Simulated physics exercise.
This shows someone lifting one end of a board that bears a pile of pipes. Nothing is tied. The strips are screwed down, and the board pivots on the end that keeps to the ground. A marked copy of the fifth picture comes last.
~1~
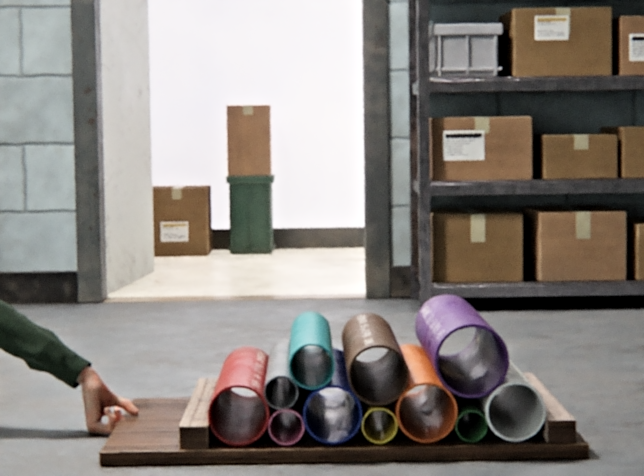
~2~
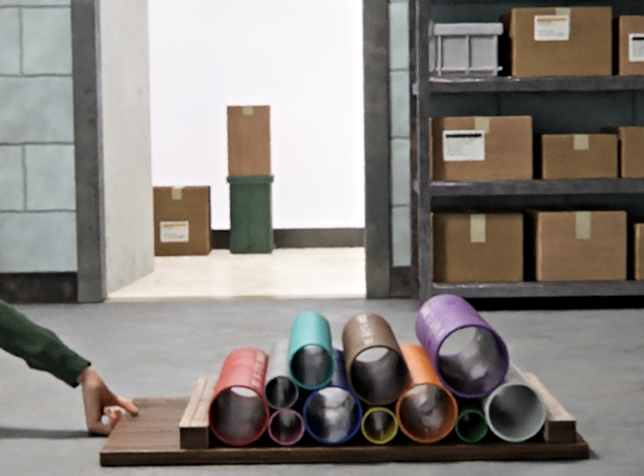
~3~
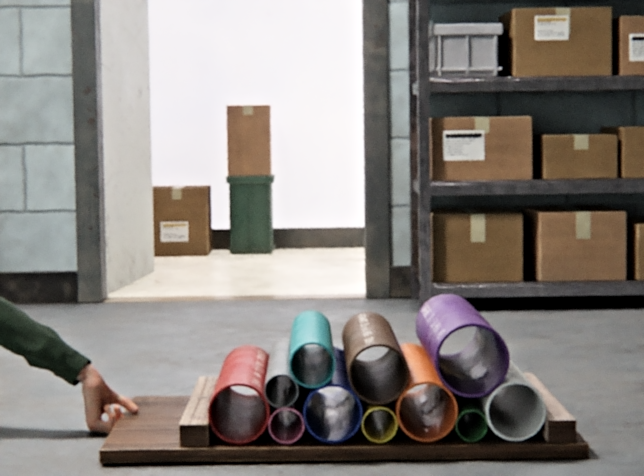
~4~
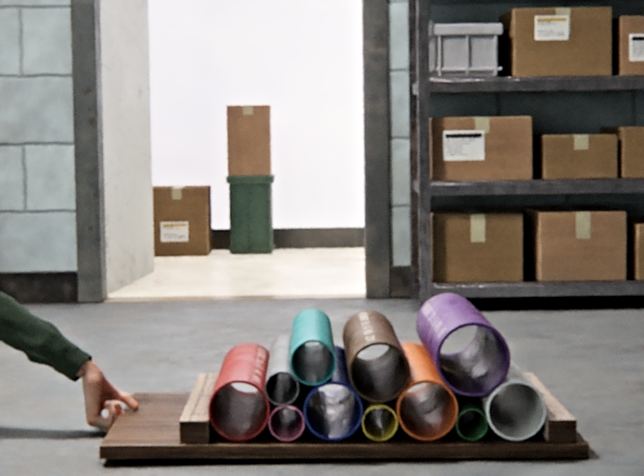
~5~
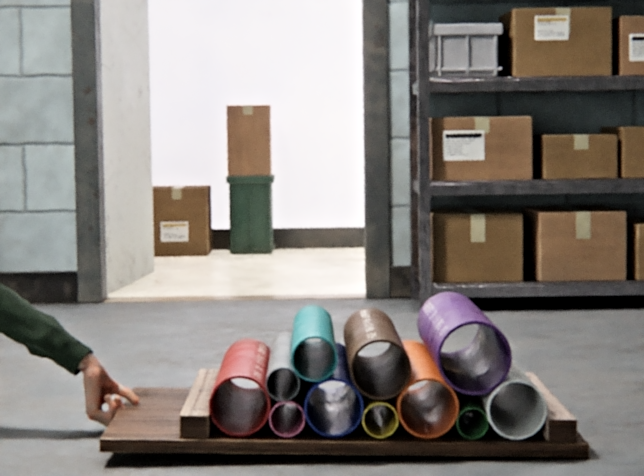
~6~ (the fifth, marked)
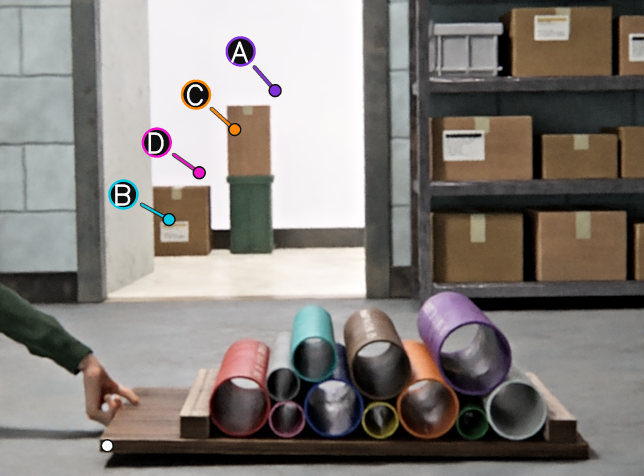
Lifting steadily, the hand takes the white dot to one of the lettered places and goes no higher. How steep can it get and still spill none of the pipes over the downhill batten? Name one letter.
Stop at D.
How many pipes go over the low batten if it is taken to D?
It comes to none.
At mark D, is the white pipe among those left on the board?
Yes, with D.
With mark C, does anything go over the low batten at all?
At C: Yes.
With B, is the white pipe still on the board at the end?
The white pipe: Yes.
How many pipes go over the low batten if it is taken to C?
With C, one.
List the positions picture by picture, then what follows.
In the first picture, red pipe (239, 415); pink pipe (287, 427); blue pipe (333, 414).
In the second picture, blue pipe (333, 414); yellow pipe (379, 426).
In the third picture, board (341, 414); red pipe (239, 414); pink pipe (287, 426); brown pipe (379, 374).
In the fourth picture, board (341, 412); red pipe (239, 410); pink pipe (287, 423).
In the fifth picture, board (341, 408); red pipe (240, 405); pink pipe (287, 419).
On the copy, A at (275, 90); B at (169, 220); C at (235, 129); D at (200, 173); the white dot at (107, 446).
On D. First, board at 20°.
Then, board at 36°.
Finally, board at 36°, none over the low batten.
By contrast, A two over the low batten (brown, purple); B none over the low batten; C one over the low batten (purple).
